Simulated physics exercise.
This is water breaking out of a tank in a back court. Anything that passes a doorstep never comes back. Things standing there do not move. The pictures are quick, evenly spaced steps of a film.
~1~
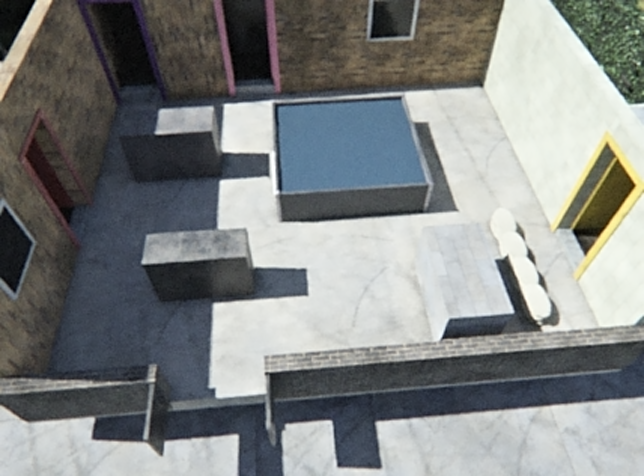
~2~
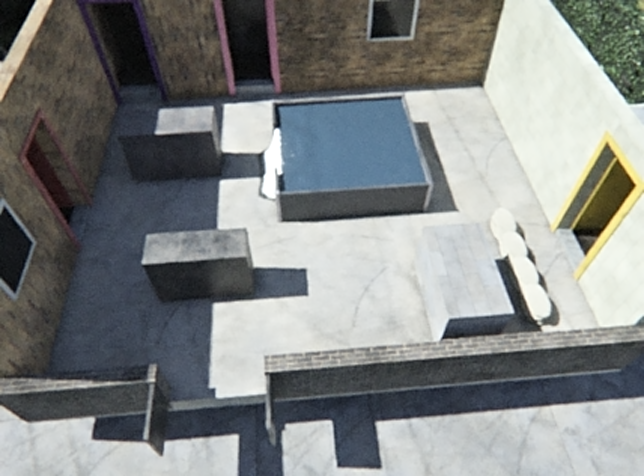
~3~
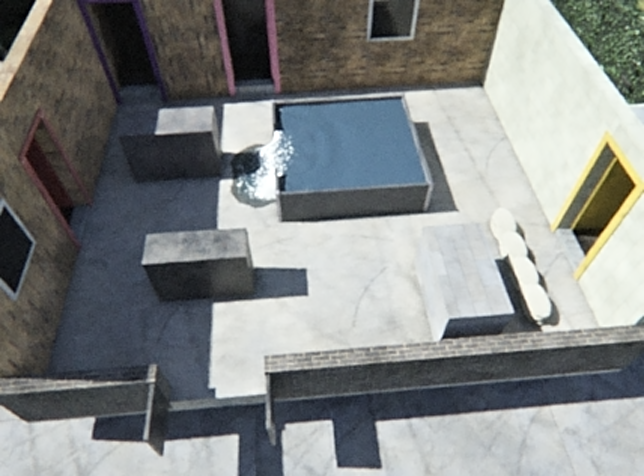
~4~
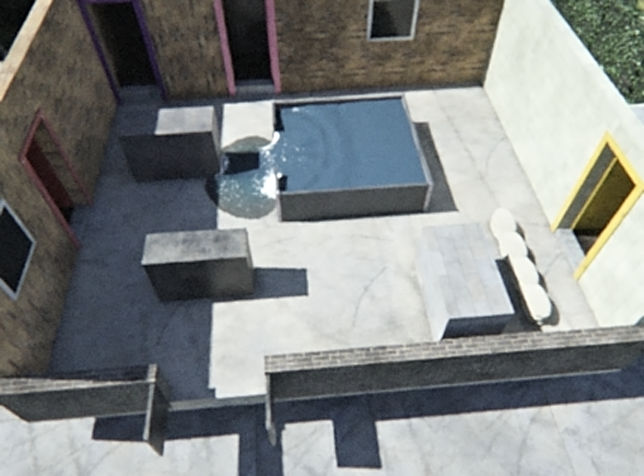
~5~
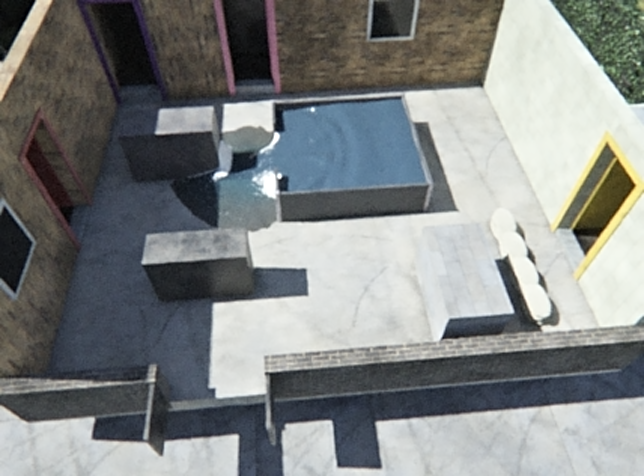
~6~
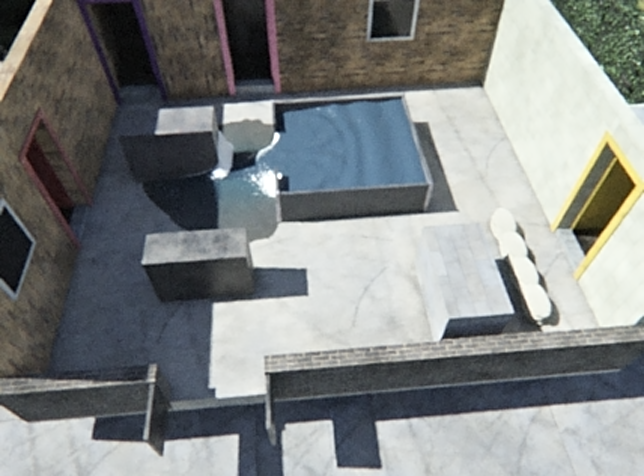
In this clip, a raised tank of blue water stands whole in a walled court, then water pours from its left side and spreads leftward across the pale paving between two grey blocks, while ripples cross the tank's surface.
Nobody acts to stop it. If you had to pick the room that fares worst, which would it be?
I would pick the red room.
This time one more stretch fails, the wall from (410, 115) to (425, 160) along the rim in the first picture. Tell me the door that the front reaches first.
The one in yellow.
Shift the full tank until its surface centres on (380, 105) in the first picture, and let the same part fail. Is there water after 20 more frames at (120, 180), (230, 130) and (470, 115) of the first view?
Result, in order: Affected; affected; unaffected.
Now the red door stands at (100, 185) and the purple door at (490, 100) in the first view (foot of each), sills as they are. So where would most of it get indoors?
The red-painted one.
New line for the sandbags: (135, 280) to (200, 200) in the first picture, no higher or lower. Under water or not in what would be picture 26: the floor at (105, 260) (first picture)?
Answer: Awash.
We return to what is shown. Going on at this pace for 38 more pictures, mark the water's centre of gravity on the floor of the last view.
Around (257, 188).
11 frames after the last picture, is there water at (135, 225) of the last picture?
That point would be inundated.
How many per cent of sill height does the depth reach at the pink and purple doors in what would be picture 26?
Respectively about 70 and 50 per cent.
A moment on, water covers 20 % of the floor; yellow door not reached, pink door not reached, red door a trickle in, purple door not reached.
Next, water covers 30 % of the floor; yellow door not reached, pink door wet at the sill, nothing in, red door some in, purple door wet at the sill, nothing in.
Then, water covers 45 % of the floor; yellow door not reached, pink door wet at the sill, nothing in, red door a lot in, purple door wet at the sill, nothing in.
Later, water covers 75 % of the floor; yellow door not reached, pink door wet at the sill, nothing in, red door a lot in, purple door wet at the sill, nothing in.
In the end, water covers 90 % of the floor; yellow door not reached, pink door wet at the sill, nothing in, red door a lot in, purple door wet at the sill, nothing in; the red door has let in the most.
